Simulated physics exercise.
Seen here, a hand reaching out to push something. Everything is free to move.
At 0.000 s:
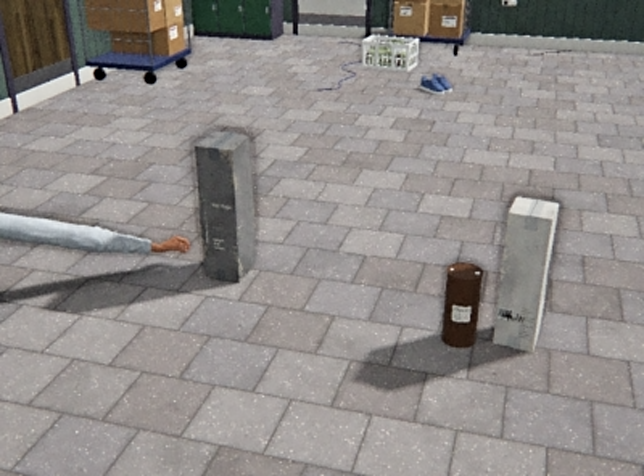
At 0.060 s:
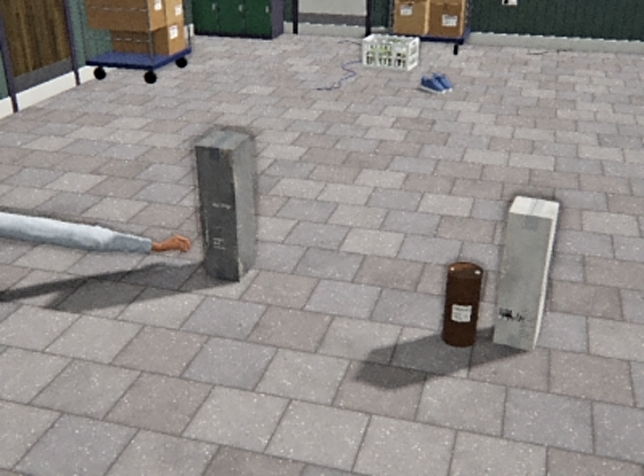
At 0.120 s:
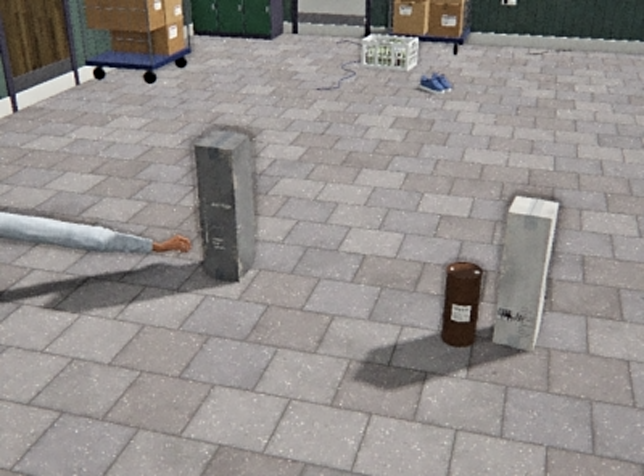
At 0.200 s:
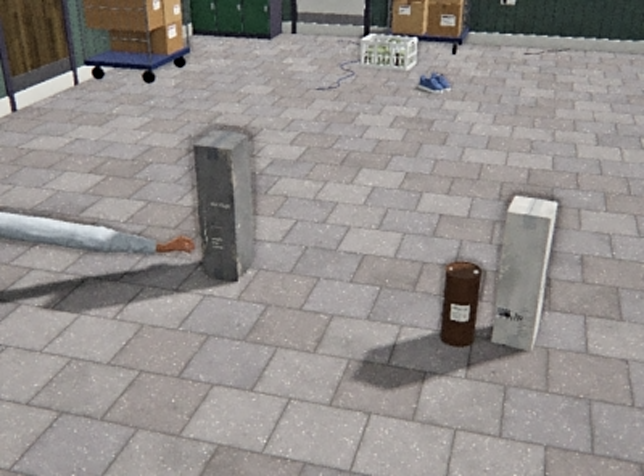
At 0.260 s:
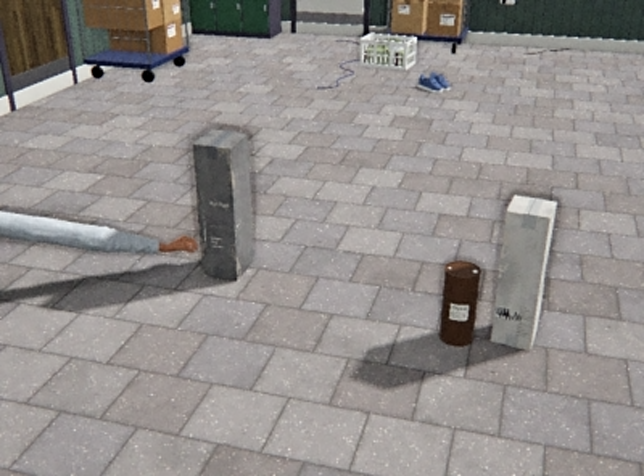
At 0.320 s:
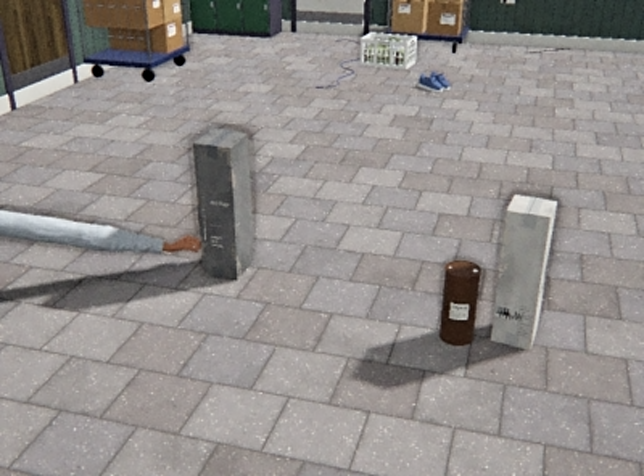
A hand in a pale sleeve reached in from the left toward a tall dark grey block and barely moved, while the block, a brown drum and a lighter block stayed standing on the paving.
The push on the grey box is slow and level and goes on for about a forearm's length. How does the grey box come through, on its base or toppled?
The grey box keeps standing.
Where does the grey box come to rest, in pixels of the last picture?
Around (295, 214).
After 0.72 s, grey box shifted a little near (242, 207).
After 1.12 s, grey box shifted about its own width near (268, 210).
After 1.42 s, grey box shifted about its own width near (289, 213).
In the end (2.3 s), moved from the start, grey box. At the end, from the last picture's camera, grey box near (295, 214).
